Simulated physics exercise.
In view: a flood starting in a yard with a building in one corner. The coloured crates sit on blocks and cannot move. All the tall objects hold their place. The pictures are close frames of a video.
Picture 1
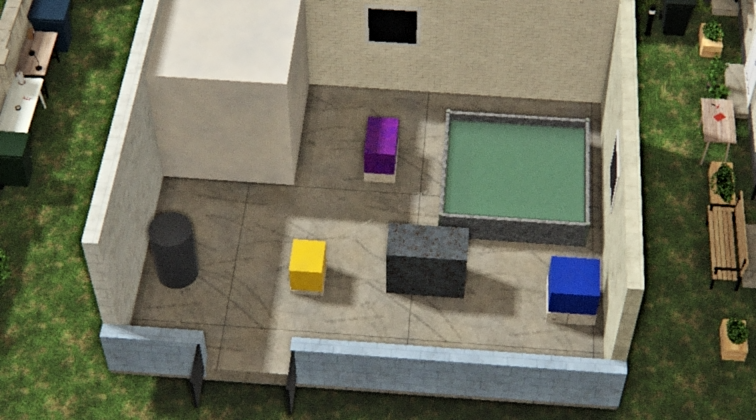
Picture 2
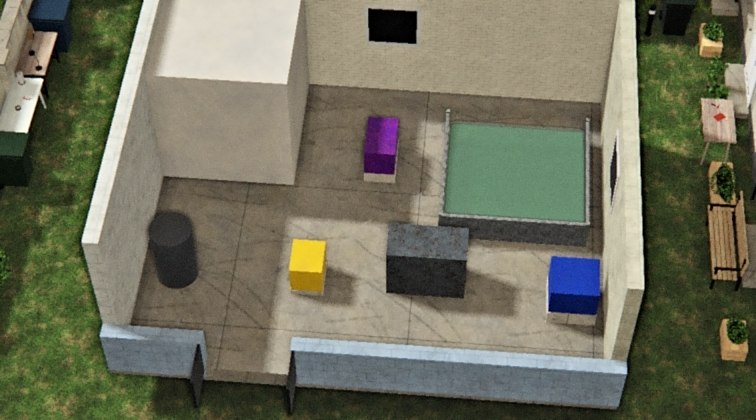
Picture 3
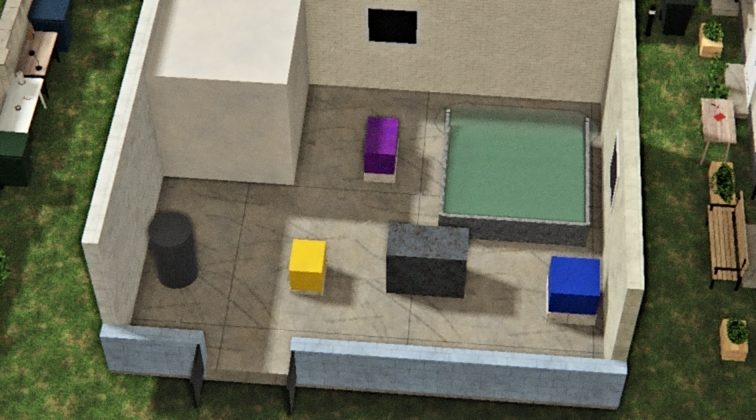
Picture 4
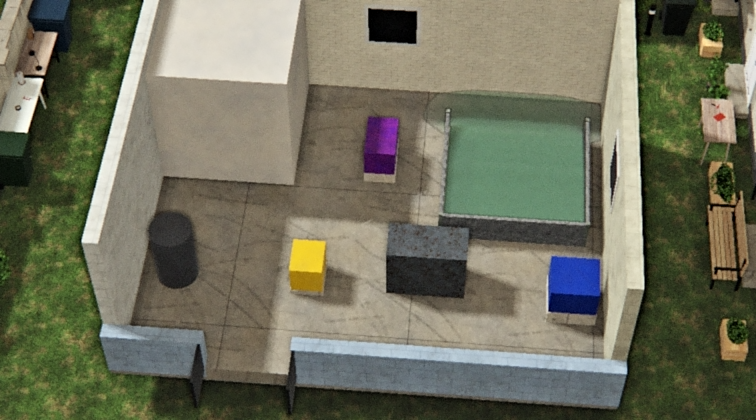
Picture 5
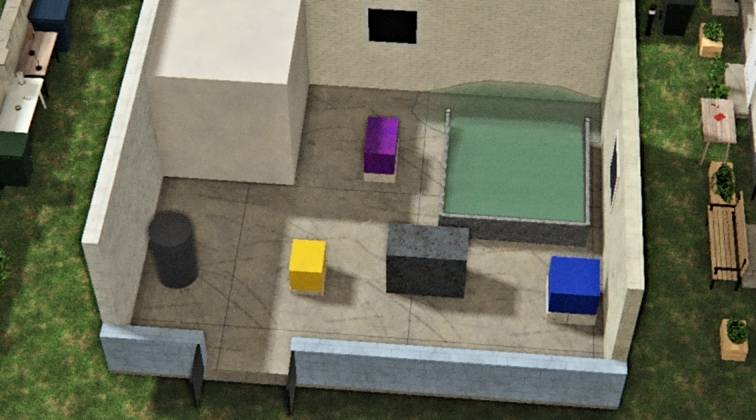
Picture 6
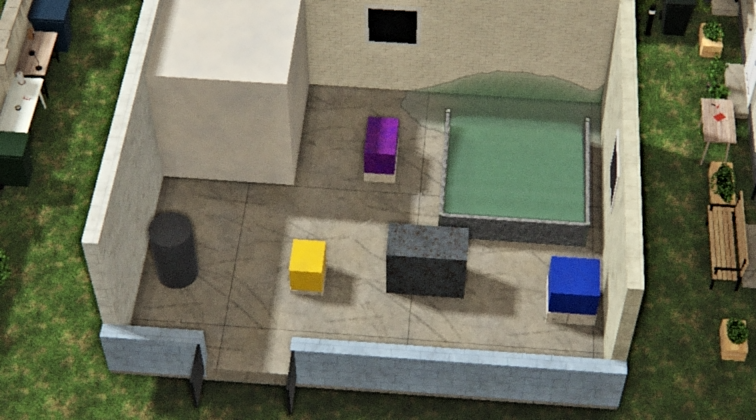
Pale green water spilling over the far side of a tank, spreading across the floor behind it and climbing the back wall.
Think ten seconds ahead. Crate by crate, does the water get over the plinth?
One by one: The blue crate escapes dry; the purple crate escapes dry; the yellow crate is wetted.
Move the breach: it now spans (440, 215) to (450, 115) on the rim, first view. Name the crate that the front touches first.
It is the one in purple.
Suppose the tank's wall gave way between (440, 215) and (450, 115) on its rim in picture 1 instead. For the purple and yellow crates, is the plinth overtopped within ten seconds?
My reading: The purple crate is topped, the yellow crate is soaked.
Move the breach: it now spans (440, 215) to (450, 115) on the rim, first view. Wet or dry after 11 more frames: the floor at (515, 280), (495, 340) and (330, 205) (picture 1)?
In turn: Clear, no water, wet.
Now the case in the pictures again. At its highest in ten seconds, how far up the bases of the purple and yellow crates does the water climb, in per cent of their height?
Roughly 60 per cent, then 140 per cent.
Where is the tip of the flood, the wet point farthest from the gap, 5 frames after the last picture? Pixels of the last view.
Around (340, 90).
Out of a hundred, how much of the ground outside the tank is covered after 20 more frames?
Some 40 per cent.
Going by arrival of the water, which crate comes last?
Last comes the yellow crate.
A moment on, water covers 10 % of the floor; the blue crate not reached, the purple crate not reached, the yellow crate not reached.
Next, water covers 20 % of the floor; the blue crate not reached, the purple crate water round its plinth, the yellow crate not reached.
Then, water covers 40 % of the floor; the blue crate water round its plinth, the purple crate water round its plinth, the yellow crate water round its plinth.
Later, water covers 75 % of the floor; the blue crate water round its plinth, the purple crate water round its plinth, the yellow crate water round its plinth.
In the end, water covers 90 % of the floor; the blue crate stayed above the water, the purple crate stayed above the water, the yellow crate was topped.
